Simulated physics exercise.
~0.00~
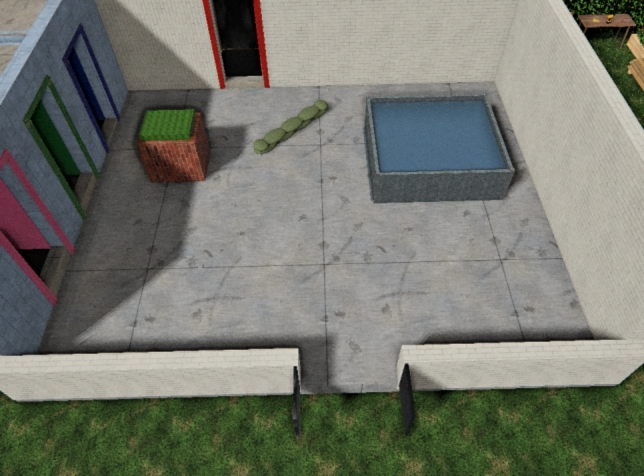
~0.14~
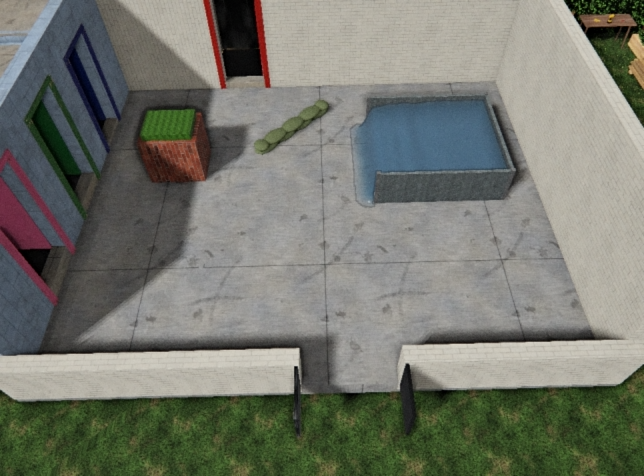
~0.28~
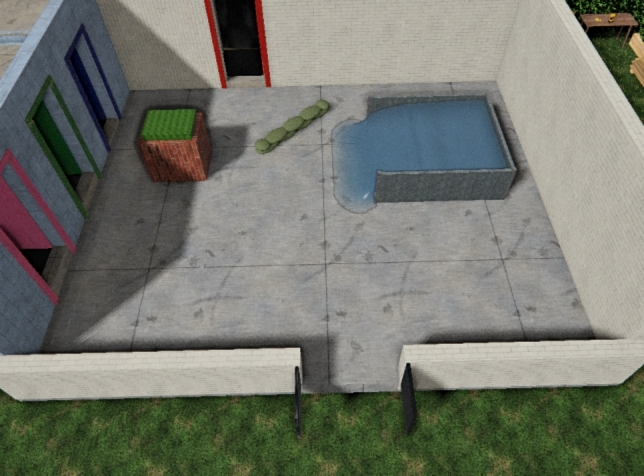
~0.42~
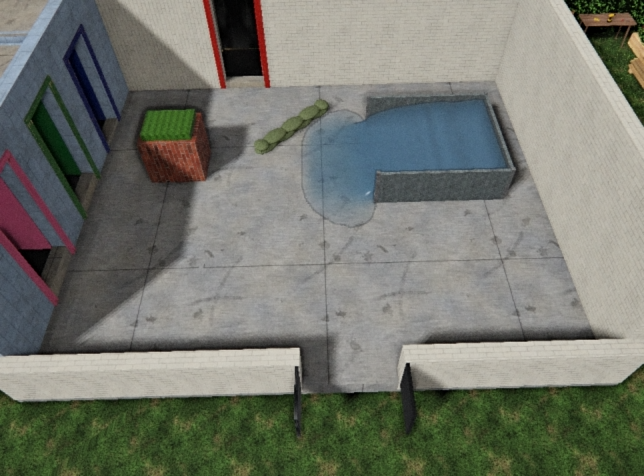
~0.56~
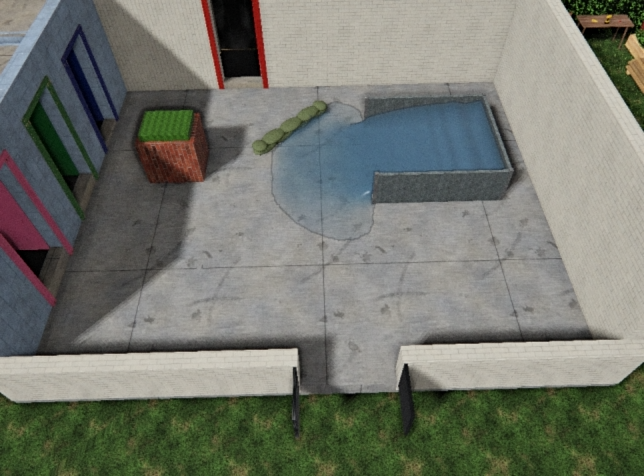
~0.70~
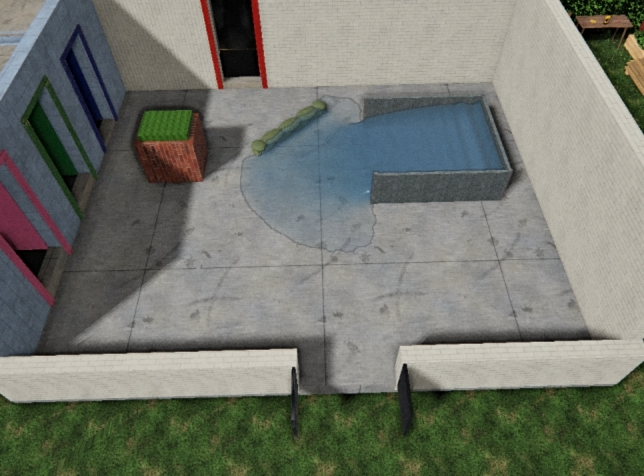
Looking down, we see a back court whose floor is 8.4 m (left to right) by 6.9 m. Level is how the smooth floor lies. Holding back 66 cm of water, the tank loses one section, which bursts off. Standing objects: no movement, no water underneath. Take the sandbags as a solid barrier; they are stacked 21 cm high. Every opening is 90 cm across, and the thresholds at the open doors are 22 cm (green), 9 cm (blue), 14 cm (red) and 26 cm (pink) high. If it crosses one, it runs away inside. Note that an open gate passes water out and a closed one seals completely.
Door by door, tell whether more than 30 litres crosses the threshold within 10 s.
Green door - no, blue door - no, red door - no, pink door - no.
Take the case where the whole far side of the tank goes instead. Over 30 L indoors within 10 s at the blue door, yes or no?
Note: Blue door, beyond the mark.
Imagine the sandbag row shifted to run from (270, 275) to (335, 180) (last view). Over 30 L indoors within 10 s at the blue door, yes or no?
Blue: Exceeded.
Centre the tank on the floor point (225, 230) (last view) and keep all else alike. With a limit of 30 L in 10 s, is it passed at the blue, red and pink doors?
Checking the limit: Blue is within it, red is within it and pink is beyond it.
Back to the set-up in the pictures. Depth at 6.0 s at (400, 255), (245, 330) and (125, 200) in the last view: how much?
Reading - approx. 1 / 11 / 9 cm.
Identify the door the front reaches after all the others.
Door: Blue.
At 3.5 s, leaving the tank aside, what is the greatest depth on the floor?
Max depth: About 49 centimetres.
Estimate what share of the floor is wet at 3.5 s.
60 %.
After 1.4 s water covers 25 % of the floor and is deepest (36 cm) near (290, 146); green door not reached, blue door not reached, red door not reached, pink door not reached.
After 2.2 s water covers 45 % of the floor and is deepest (34 cm) near (290, 141); green door 14 cm at the sill, 0 L in, blue door not reached, red door not reached, pink door 12 cm at the sill, 0 L in.
After 3.5 s water covers 60 % of the floor and is deepest (49 cm) near (27, 378); green door 14 cm at the sill, 0 L in, blue door 2 cm at the sill, 0 L in, red door 8 cm at the sill, 0 L in, pink door 23 cm at the sill, 1 L in.
After 6.0 s water covers 80 % of the floor and is deepest (17 cm) near (150, 374); green door 10 cm at the sill, 0 L in, blue door 10 cm at the sill, 3 L in, red door 5 cm at the sill, 0 L in, pink door 15 cm at the sill, 1 L in.
After 10.0 s water covers 100 % of the floor and is deepest (12 cm) near (150, 92); green door 8 cm at the sill, 0 L in, blue door 6 cm at the sill, 9 L in, red door 6 cm at the sill, 0 L in, pink door 6 cm at the sill, 1 L in.
